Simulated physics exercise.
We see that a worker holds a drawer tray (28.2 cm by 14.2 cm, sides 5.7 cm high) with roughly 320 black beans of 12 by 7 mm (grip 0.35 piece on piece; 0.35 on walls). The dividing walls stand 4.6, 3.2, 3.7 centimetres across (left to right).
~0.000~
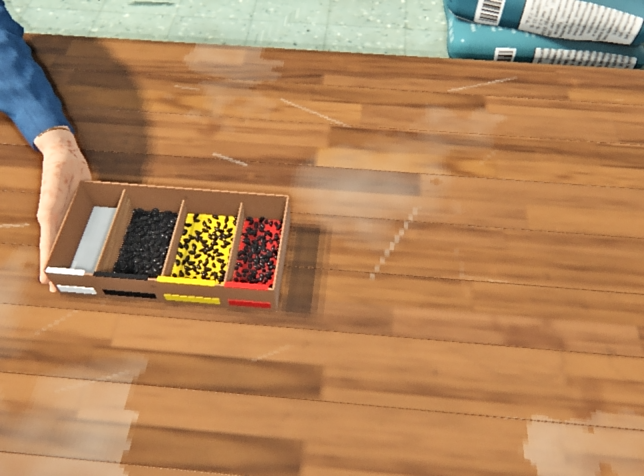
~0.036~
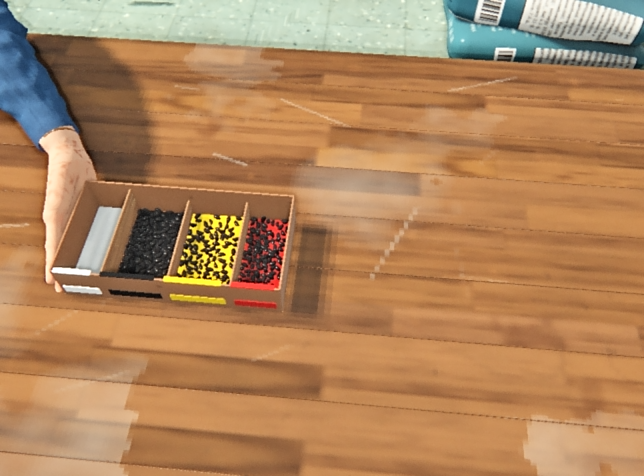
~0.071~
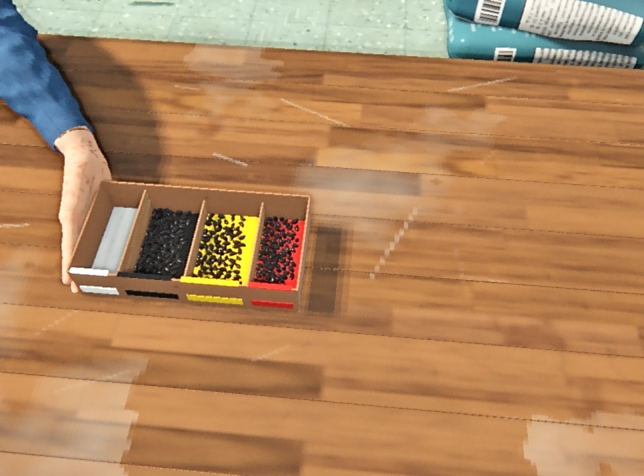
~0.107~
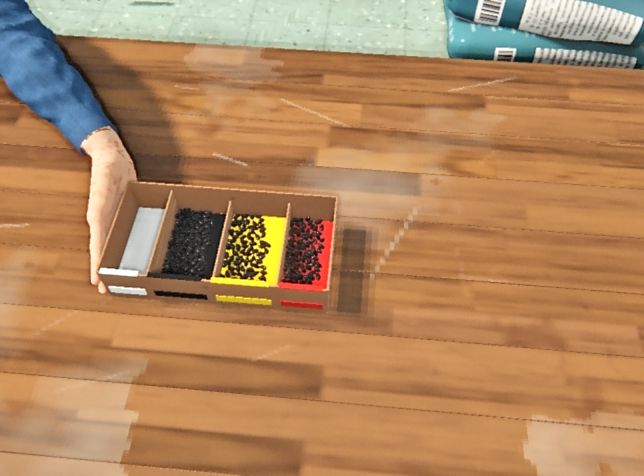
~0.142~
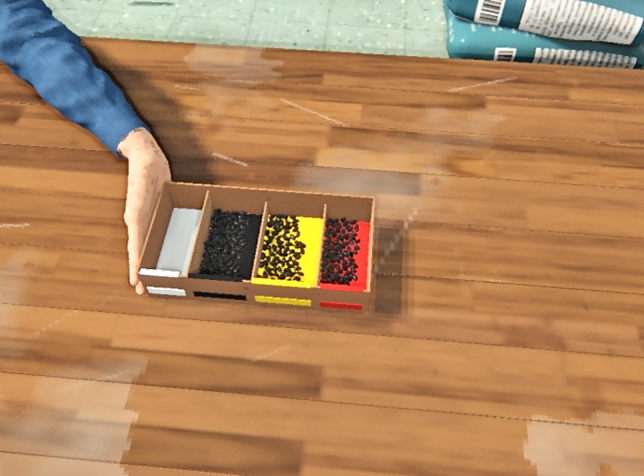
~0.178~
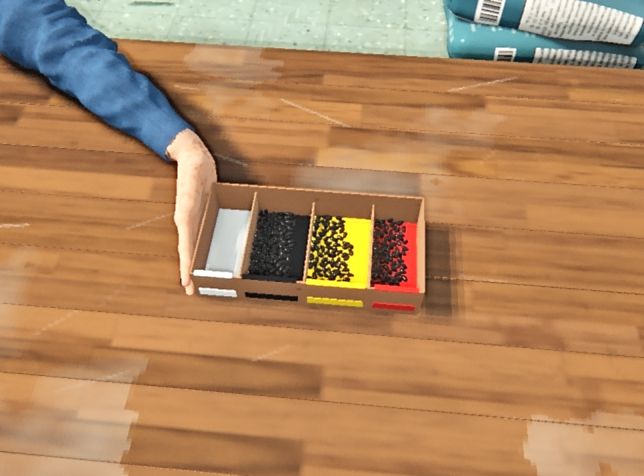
Divided tray of black beans in white, black, yellow and red compartments sliding rightward across a wooden surface, pushed by a blue-sleeved hand.
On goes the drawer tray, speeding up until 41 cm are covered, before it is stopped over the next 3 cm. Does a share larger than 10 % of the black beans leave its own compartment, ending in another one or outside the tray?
Yes. I'd say the spill-over crosses ten percent.
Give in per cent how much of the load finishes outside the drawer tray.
Share outside: Roughly 10 percent.
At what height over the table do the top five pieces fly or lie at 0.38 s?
21 cm.
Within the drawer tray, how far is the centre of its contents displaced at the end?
The displacement comes to around 1.0 cm by the end.
After 0.26 s, tilt 0 degrees; yellow 35 %, black 35 %, red 35 %; 0 % away from where they began.
Then, at 0.32 s, tilt 0 degrees; yellow 35 %, black 35 %, red 35 %; 0 % away from where they began.
Then, at 0.38 s, tilt 0 degrees; yellow 30 %, black 30 %, red 30 %, in the air 10 %; 10 % away from where they began.
After 0.44 s, tilt 0 degrees; yellow 30 %, black 30 %, red 30 %, in the air 10 %; 15 % away from where they began.
By 2.3 s all is still; outside 10 %, yellow 30 %, black 30 %, red 30 %; 20 % away from where they began.
